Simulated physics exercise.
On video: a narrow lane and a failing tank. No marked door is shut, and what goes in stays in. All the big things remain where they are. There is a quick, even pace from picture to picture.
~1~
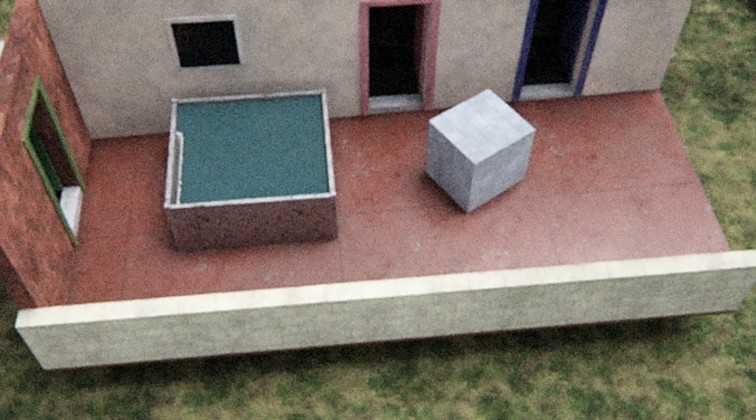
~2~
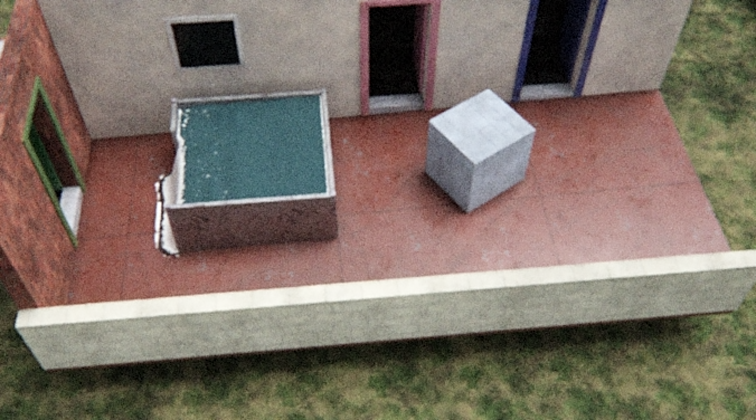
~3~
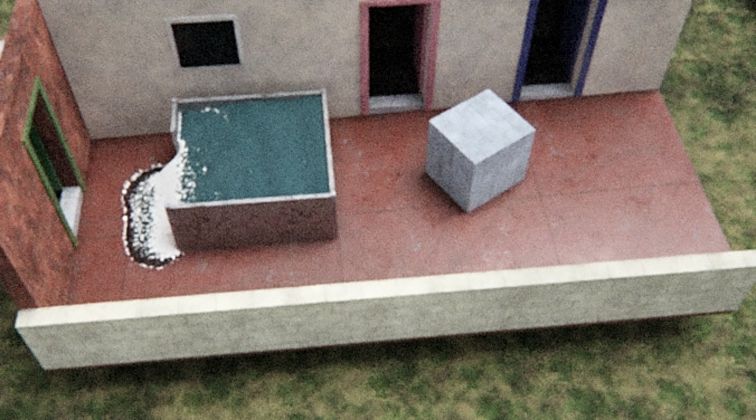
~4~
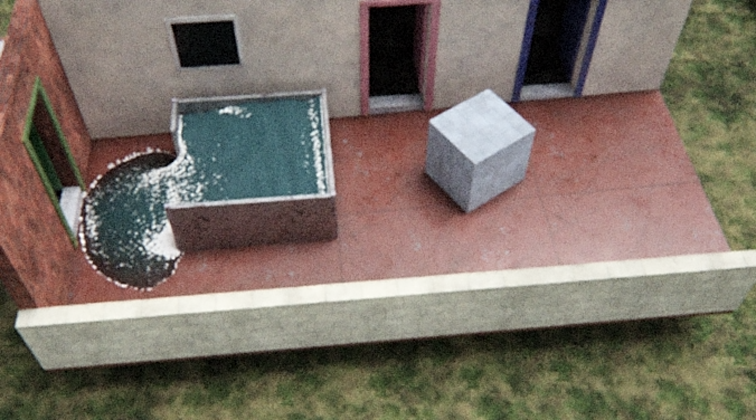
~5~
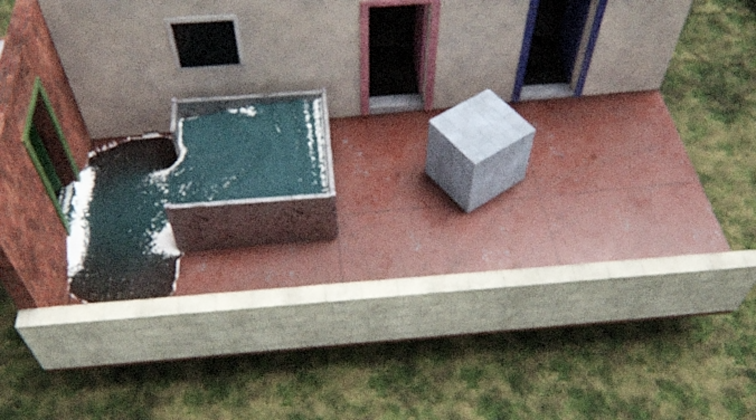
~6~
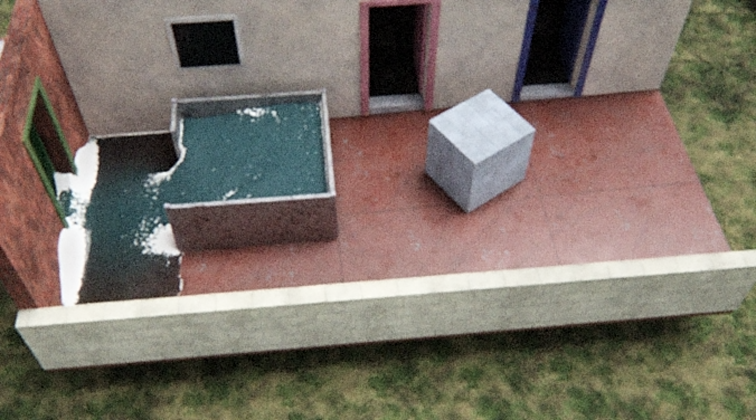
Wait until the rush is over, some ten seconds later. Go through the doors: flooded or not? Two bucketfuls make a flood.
The green door will get more than two buckets; the blue door will get two buckets at most; the pink door will get two buckets at most.
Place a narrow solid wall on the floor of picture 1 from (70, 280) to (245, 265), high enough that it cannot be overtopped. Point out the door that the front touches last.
My choice is the blue door.
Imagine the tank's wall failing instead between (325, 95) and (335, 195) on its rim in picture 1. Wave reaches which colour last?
The green one.
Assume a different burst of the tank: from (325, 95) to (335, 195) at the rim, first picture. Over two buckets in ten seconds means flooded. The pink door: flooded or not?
As for the pink door, it tops the mark.
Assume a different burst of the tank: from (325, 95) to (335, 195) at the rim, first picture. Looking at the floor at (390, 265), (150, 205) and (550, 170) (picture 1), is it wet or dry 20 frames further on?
In turn: Swamped, untouched, swamped.
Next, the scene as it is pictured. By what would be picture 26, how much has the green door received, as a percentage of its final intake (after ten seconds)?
Some 85 per cent.
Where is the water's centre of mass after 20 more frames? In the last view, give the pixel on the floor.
I'd mark it close to (217, 216).
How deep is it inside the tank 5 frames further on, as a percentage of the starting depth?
Around 56 percent.
A moment on, water covers 20 % of the floor; the green door far over two buckets in, the blue door not reached, the pink door not reached.
Next, water covers 30 % of the floor; the green door far over two buckets in, the blue door not reached, the pink door not reached.
Then, water covers 60 % of the floor; the green door far over two buckets in, the blue door not reached, the pink door wet at the sill, nothing in.
Later, water covers 95 % of the floor; the green door far over two buckets in, the blue door wet at the sill, nothing in, the pink door wet at the sill, nothing in.
In the end, water covers 100 % of the floor; the green door far over two buckets in, the blue door wet at the sill, nothing in, the pink door wet at the sill, nothing in.
